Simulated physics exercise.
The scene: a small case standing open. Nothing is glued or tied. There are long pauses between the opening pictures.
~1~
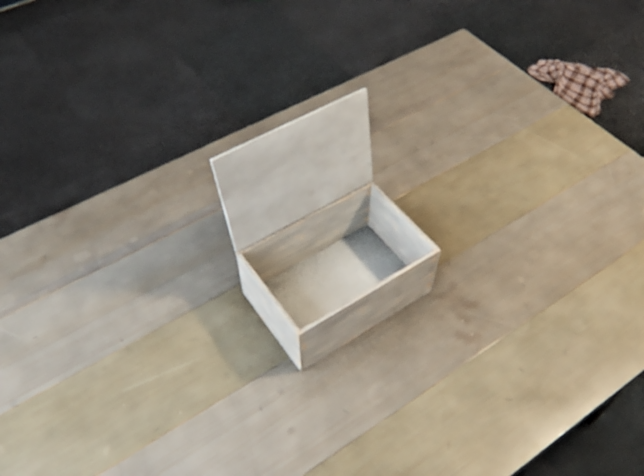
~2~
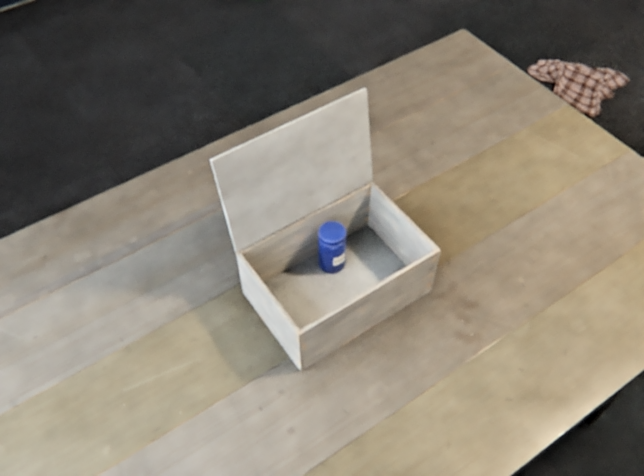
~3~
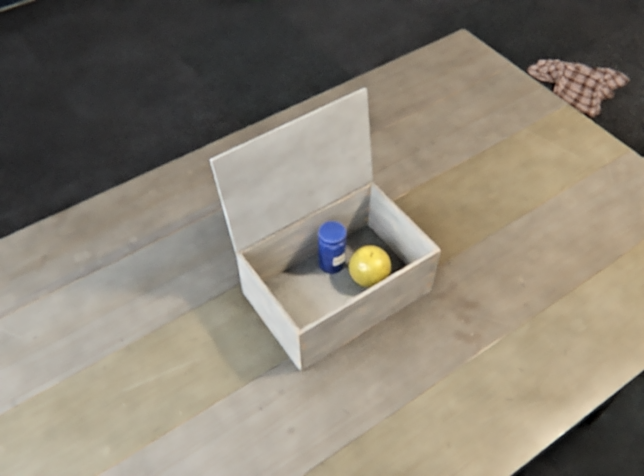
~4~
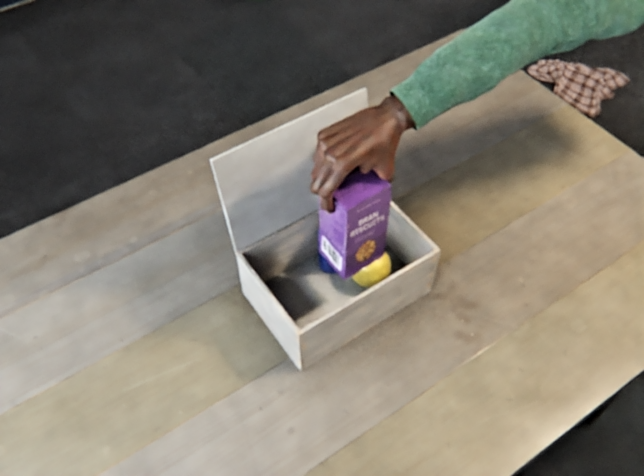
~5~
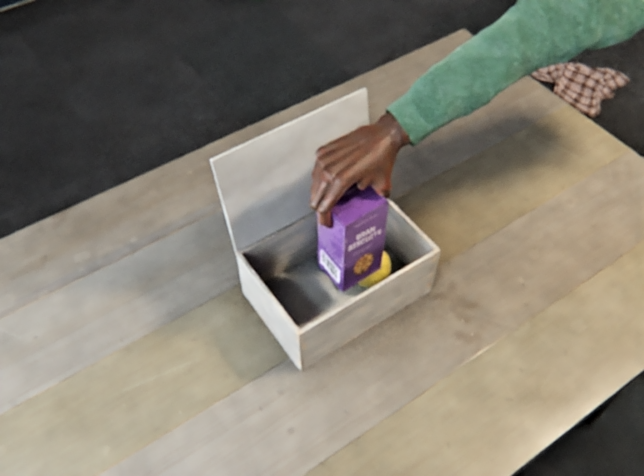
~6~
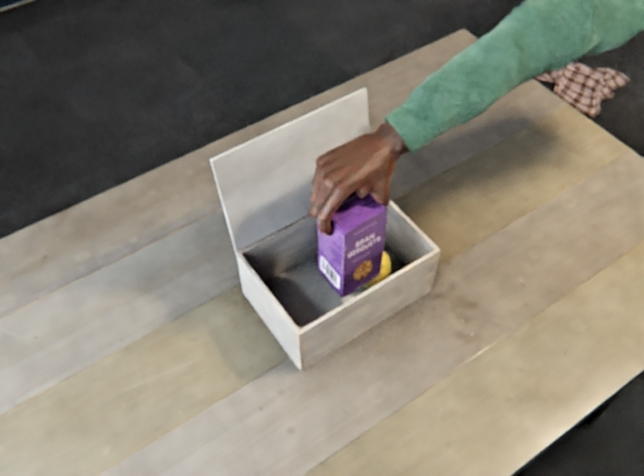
A hand in a green sleeve lowering a purple carton into an open case already holding a blue container and yellow apple.
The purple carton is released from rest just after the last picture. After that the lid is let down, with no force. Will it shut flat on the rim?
It shuts flat.
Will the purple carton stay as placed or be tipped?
It tips.
Then, 0.30 s past the last view, purple carton rocked 72° from its first pose near (336, 281); yellow apple displaced a little.
Then, 1.20 s past the last view, lid starting down; purple carton on its side near (318, 293); yellow apple displaced a little.
Then, 1.70 s past the last view, lid 52° above the rim; purple carton on its side near (318, 293); yellow apple displaced about its own width.
Then, 2.10 s past the last view, lid 20° above the rim; purple carton on its side near (318, 293); yellow apple displaced about its own width.
Finally, lid shut; down or leaning hard in the box, purple carton; moved from the start, yellow apple; blue shaker still in place. Final places as the last picture's camera would see them, purple carton near (318, 293).
